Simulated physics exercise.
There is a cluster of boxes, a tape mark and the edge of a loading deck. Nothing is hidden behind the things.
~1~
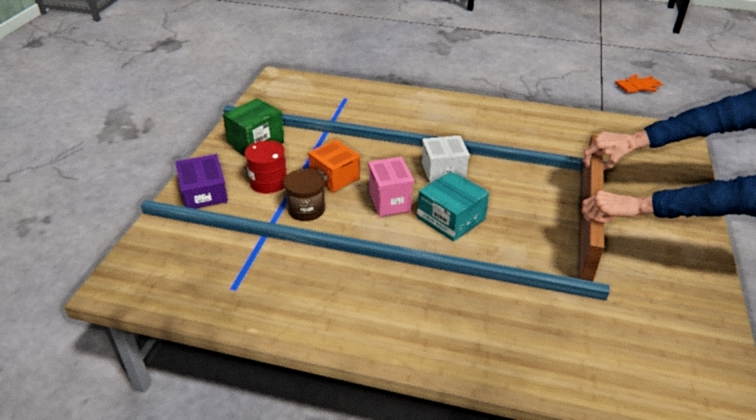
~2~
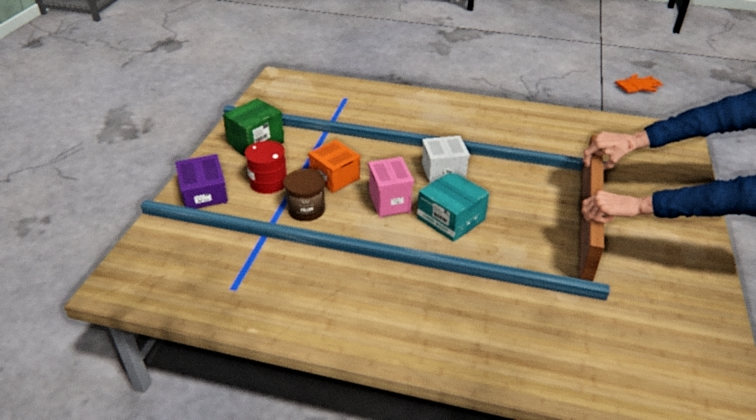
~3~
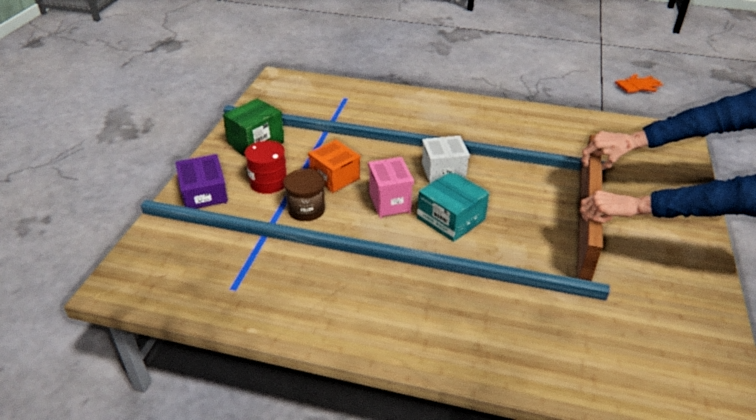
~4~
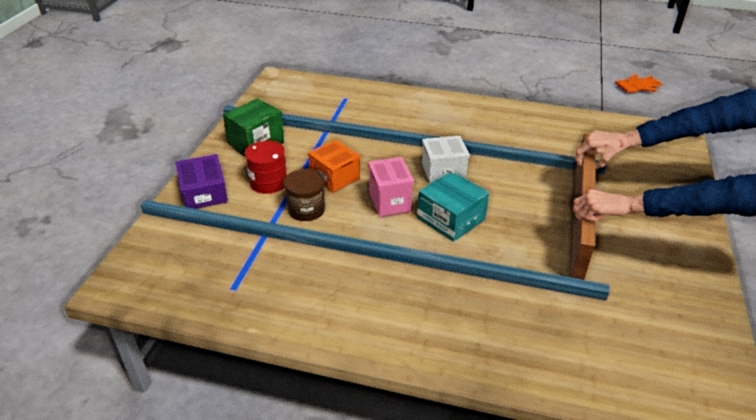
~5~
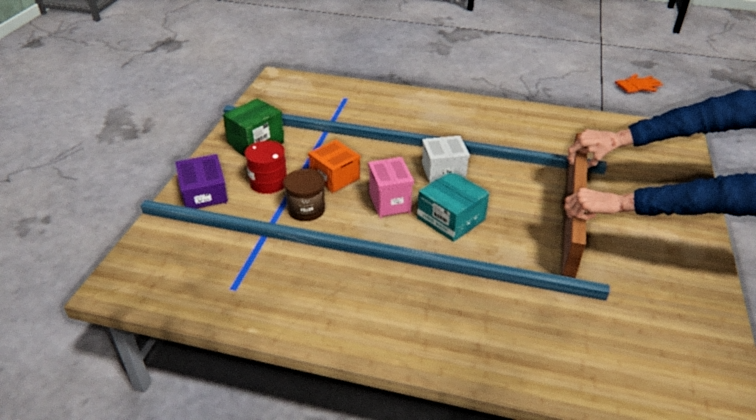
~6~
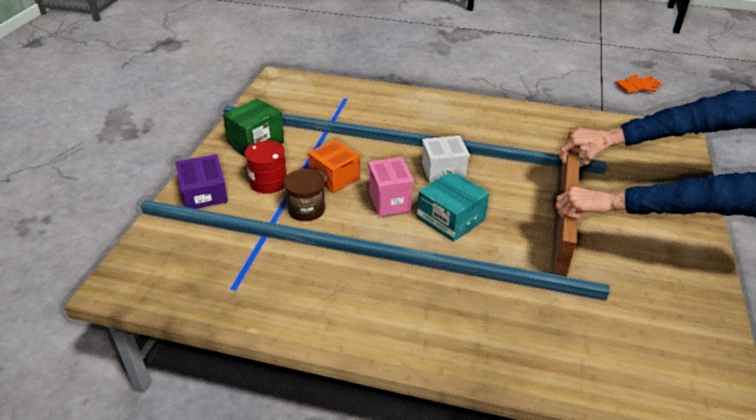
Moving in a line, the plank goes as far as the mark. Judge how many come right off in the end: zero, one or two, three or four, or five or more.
In the end, zero come right off.
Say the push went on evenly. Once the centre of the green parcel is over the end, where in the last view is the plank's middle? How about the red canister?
Near (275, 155) in the first case, near (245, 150) in the other.
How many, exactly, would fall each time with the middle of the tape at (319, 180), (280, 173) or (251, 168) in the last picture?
In order, the counts are 0, 1 and 2.
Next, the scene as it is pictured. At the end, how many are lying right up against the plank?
My count gives 3.
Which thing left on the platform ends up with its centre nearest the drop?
The purple tote is foremost.
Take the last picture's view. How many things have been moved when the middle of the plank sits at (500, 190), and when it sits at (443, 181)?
That makes 0 at the first spot and 3 at the second.
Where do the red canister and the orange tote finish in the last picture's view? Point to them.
You'll find the first one at (231, 157) and the second at (259, 138).
A little later, none off yet; purple tote at rest near (202, 182); green parcel at rest near (254, 129); red canister at rest near (267, 167).
When it is over, the number that fall off is zero.
